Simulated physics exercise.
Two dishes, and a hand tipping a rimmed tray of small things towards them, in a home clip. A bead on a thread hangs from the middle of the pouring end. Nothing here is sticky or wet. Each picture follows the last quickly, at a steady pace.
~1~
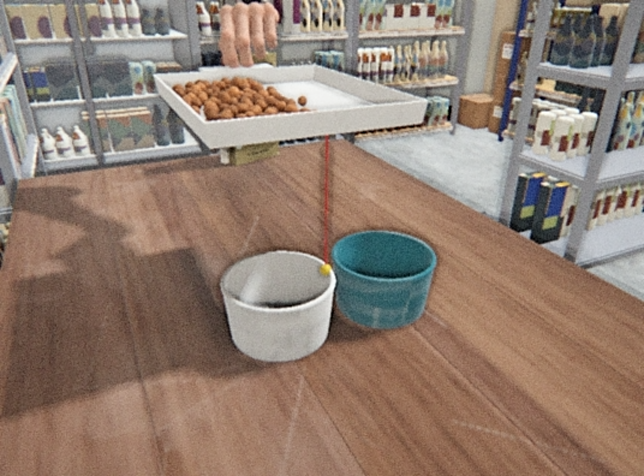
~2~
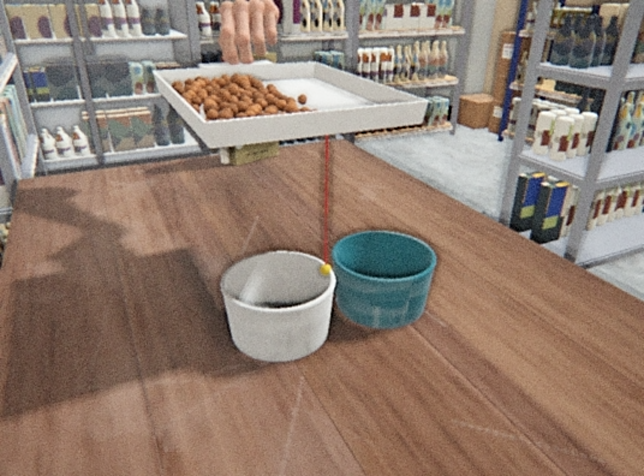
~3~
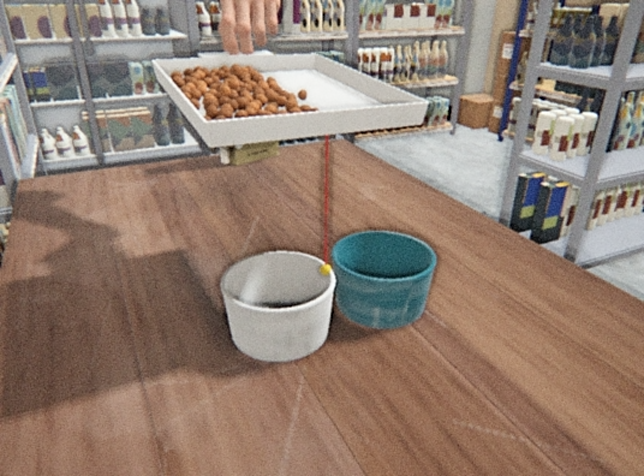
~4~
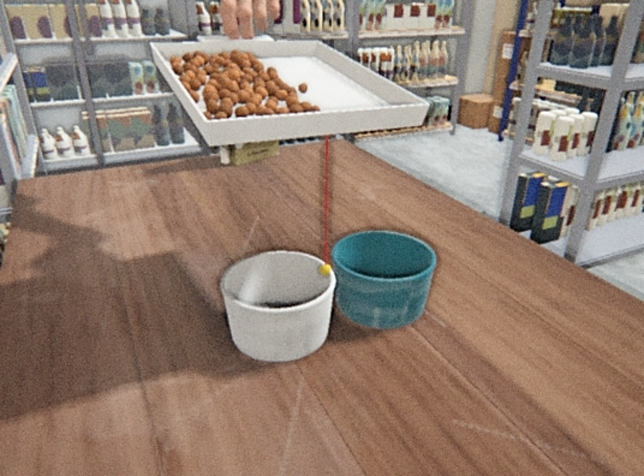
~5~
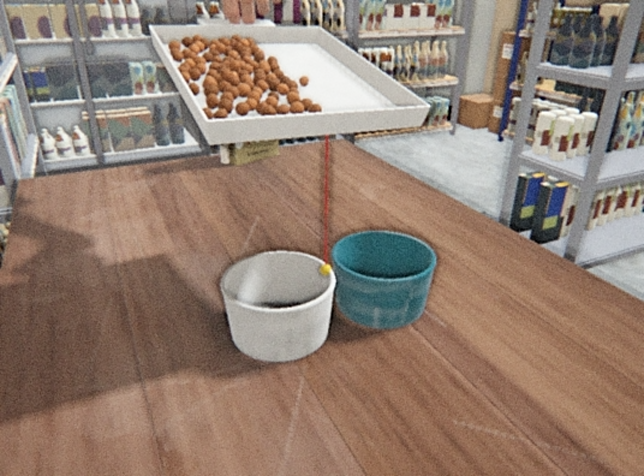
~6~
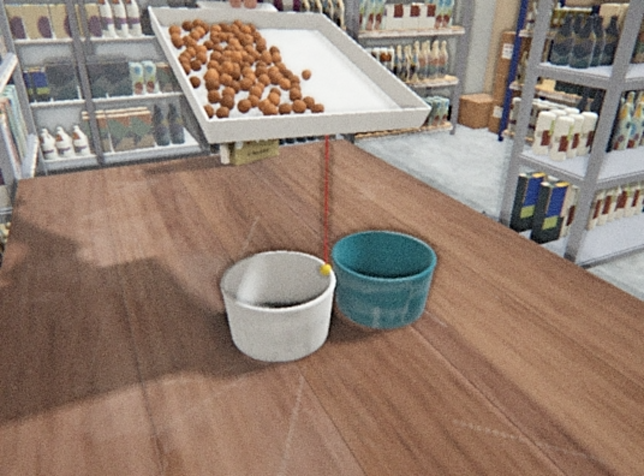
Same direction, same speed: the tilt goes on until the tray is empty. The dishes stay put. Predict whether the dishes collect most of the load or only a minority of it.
The dishes end up holding not even half.
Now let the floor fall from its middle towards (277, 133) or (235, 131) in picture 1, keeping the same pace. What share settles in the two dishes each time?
Lab note: Case 1 near 0 %, case 2 near 20 %.
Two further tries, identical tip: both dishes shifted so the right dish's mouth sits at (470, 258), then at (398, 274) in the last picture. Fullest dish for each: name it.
The one at left the first time, the one at right the second.
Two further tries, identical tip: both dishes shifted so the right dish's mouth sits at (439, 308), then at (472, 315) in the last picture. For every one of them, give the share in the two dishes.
80 % and 60 %.
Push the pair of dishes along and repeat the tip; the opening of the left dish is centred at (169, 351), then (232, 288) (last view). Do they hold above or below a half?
Result, first setup: The minor share; second setup: The minor share.
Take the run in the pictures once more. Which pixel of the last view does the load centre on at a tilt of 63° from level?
Centre estimate: (318, 91).
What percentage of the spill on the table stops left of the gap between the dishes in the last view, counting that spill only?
Estimate: Roughly 20 %.
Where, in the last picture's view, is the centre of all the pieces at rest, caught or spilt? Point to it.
The centre settles at about (400, 388).
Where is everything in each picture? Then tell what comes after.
In the first picture, corners of the pouring end at (208, 122) and (423, 100), level; middle of the load at (235, 100), hazelnuts; left dish at (300, 330); right dish at (410, 299); bead on its thread at (325, 270).
In the second picture, corners of the pouring end at (208, 121) and (424, 101), level; middle of the load at (235, 98).
In the third picture, corners of the pouring end at (208, 121) and (424, 102), tipped barely, lowest at the right corner; middle of the load at (235, 91).
In the fourth picture, corners of the pouring end at (209, 120) and (425, 103), tipped a little, lowest at the right corner; middle of the load at (235, 81).
In the fifth picture, corners of the pouring end at (210, 119) and (426, 105), tipped a little, lowest at the right corner; middle of the load at (235, 71).
In the sixth picture, corners of the pouring end at (211, 119) and (427, 107), tipped clearly, lowest at the right corner; middle of the load at (236, 62); left dish at (300, 330); right dish at (410, 299).
Soon after the last picture, tray tipped steeply; nearly all on the tray; a stray few in the air.
A little later, tray tipped past a quarter turn; nearly all on the tray; a small part outside both; a small part in the air.
Later still, tray tipped past a quarter turn; a stray few in the right dish; nearly all outside both.
At rest, tray tipped past a quarter turn; none in the left dish; a stray few in the right dish; nearly all outside both.
